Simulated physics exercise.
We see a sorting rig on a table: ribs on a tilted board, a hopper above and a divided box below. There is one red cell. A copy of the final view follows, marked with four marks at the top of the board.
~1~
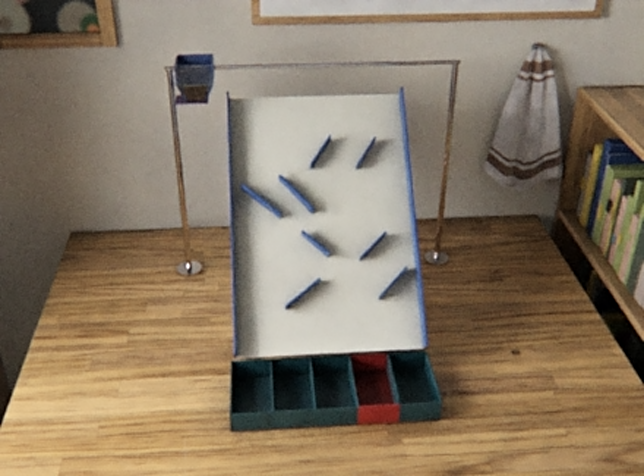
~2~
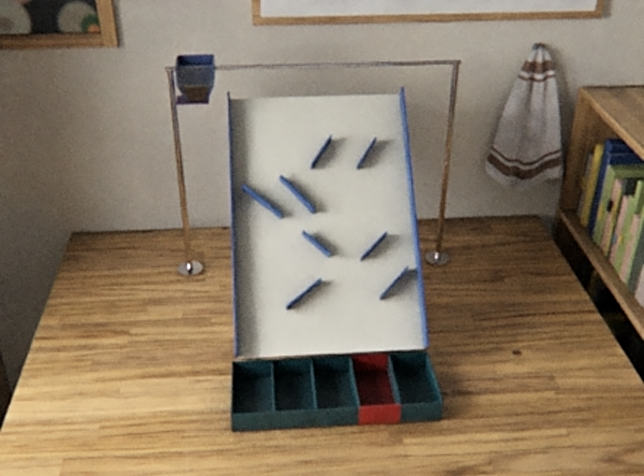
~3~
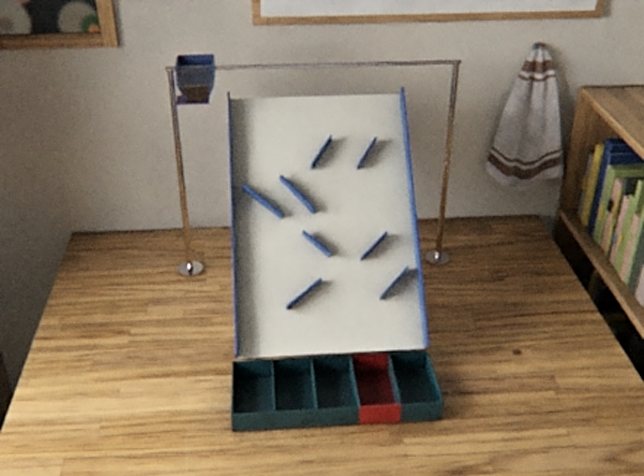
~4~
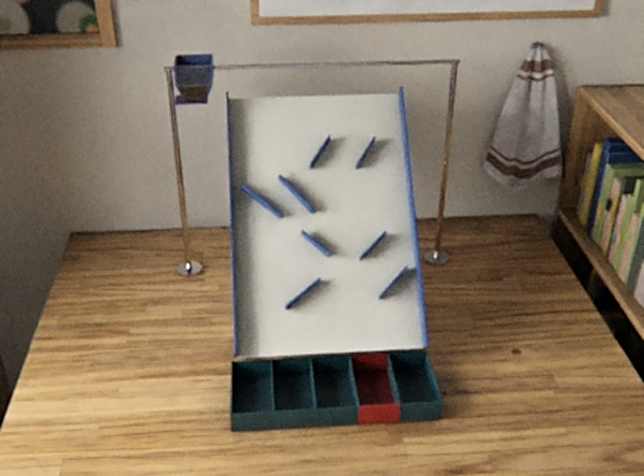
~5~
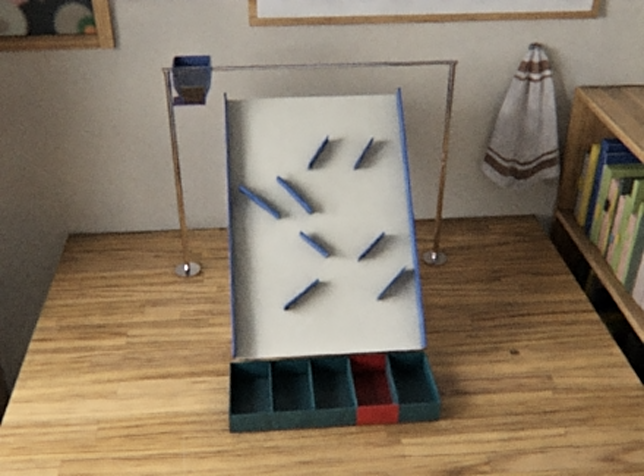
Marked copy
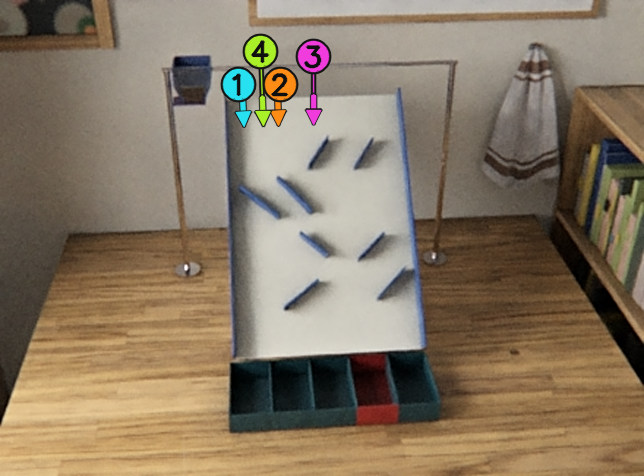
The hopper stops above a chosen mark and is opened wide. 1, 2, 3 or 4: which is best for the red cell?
It is 3.
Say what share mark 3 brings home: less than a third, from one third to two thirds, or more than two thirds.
Mark 3 gives more than two thirds.
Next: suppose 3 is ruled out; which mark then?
Here it is mark 2.
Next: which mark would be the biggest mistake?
Mark 1.
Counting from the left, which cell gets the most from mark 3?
The fourth from the left.
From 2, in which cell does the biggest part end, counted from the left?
It is the fourth one.
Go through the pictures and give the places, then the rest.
In the first frame, hopper at (196, 92), allspice berries, door shut.
In the second frame, ribs (312, 165) to (331, 135), (358, 165) to (376, 137), (242, 185) to (281, 214).
In the third frame, ribs (280, 175) to (315, 209), (303, 230) to (330, 253), (362, 257) to (387, 231).
In the fourth frame, ribs (285, 306) to (320, 278), (381, 296) to (407, 266).
In the fifth frame, red cell at (378, 414), number 4 of 5 from the left.
On the marked copy, mark 1 meets the board at (243, 121); mark 2 meets the board at (278, 120); mark 3 meets the board at (313, 118); mark 4 meets the board at (263, 120).
With 1, a small part in the red cell, most in other cells, a stray few outside the box.
With 2, about half in the red cell, about half in other cells.
With 3, most in the red cell, a small part in other cells, a small part outside the box.
With 4, about a third in the red cell, about two thirds in other cells, a stray few outside the box.
